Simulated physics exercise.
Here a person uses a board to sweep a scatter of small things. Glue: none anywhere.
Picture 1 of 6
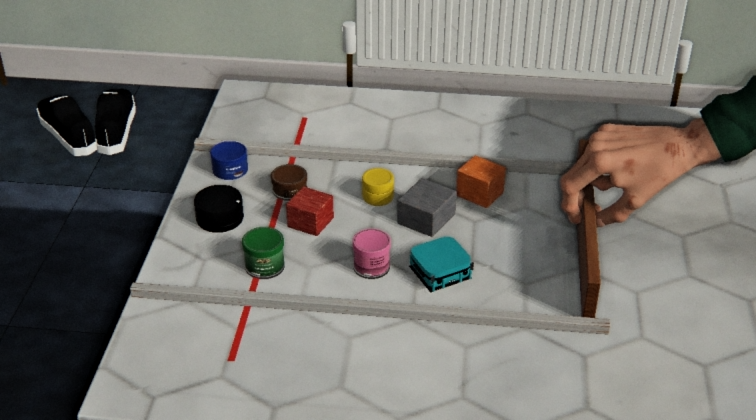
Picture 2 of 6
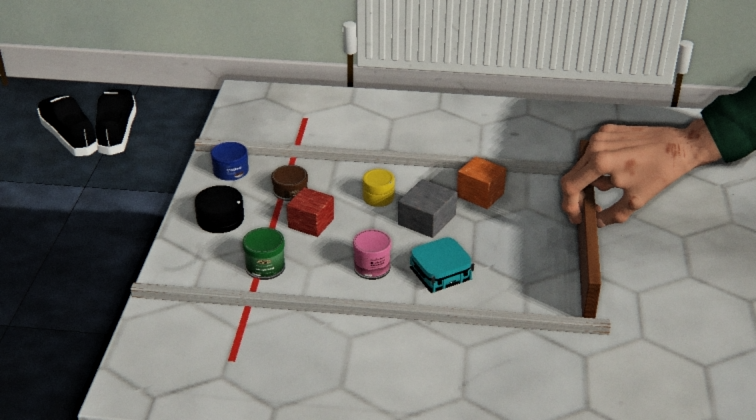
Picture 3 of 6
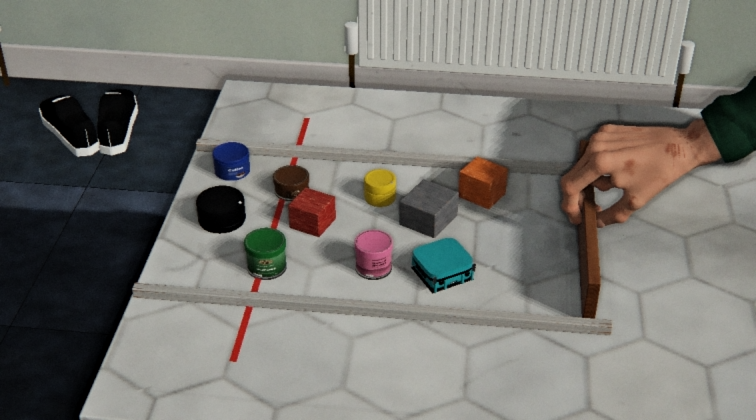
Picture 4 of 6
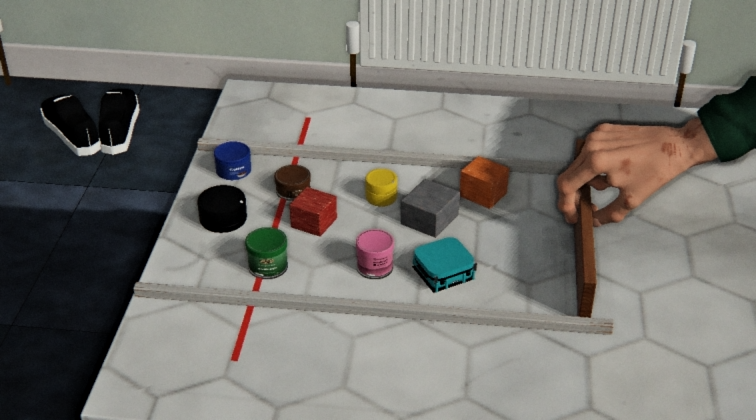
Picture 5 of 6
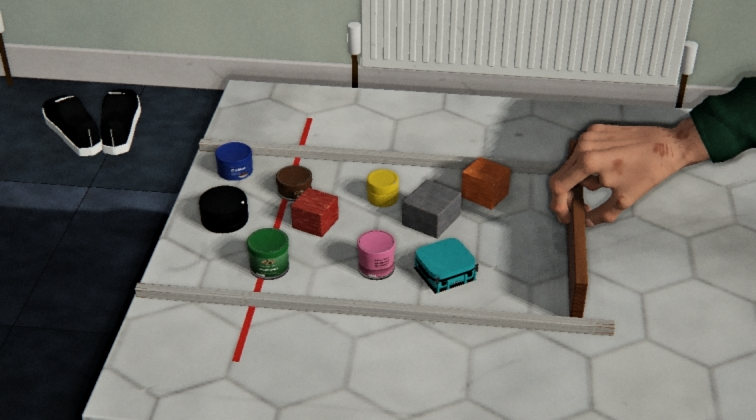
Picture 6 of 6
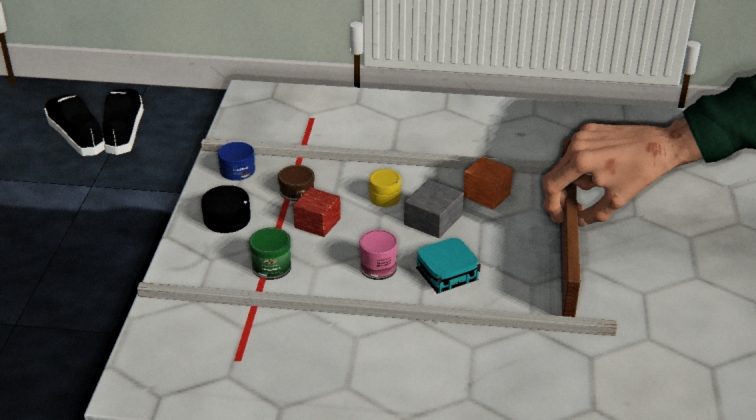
At the start, a hand holds a brown board upright at the right of a scatter of small tubs, blocks and a turquoise case, lying between two rails on a tiled surface. The hand then slides the board slightly left, still short of the objects, which keep their places around the red tape.
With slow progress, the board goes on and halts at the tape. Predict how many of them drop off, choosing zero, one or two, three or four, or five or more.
Zero drop off.
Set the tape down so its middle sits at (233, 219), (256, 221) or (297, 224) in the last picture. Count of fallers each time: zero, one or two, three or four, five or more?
Place by place: One to two, then one to two, then none.
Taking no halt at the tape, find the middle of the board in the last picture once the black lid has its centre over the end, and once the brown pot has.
Approx. (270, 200) / approx. (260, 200) for the other.
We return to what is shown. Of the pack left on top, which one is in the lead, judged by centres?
Black lid ends nearest.
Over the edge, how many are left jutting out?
Expected count: 1.
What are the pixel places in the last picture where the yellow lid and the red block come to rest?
The first ends close to (238, 180), the second close to (222, 207).
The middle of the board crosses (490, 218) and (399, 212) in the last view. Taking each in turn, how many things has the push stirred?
At the first place 1, at the second 5.
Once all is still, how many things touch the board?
3 of them.
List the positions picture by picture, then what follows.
In the first picture, blue tub (229, 161); black lid (219, 208); green tin (264, 253); board (586, 225); tape (273, 222).
In the second picture, black lid (220, 209); turquoise case (441, 265).
In the third picture, green tin (266, 254); orange block (483, 183).
In the fourth picture, blue tub (233, 161); board (583, 224).
In the fifth picture, black lid (224, 209); pink pot (376, 255).
In the sixth picture, blue tub (237, 161); black lid (226, 209); green tin (271, 253); board (569, 224); tape (280, 222).
Soon after, none off yet; blue tub at rest near (237, 161); black lid at rest near (226, 209); green tin at rest near (271, 253).
After that, none off yet; blue tub at rest near (237, 161); black lid at rest near (226, 209); green tin moving near (258, 253).
In the end, the number that fall off is zero.
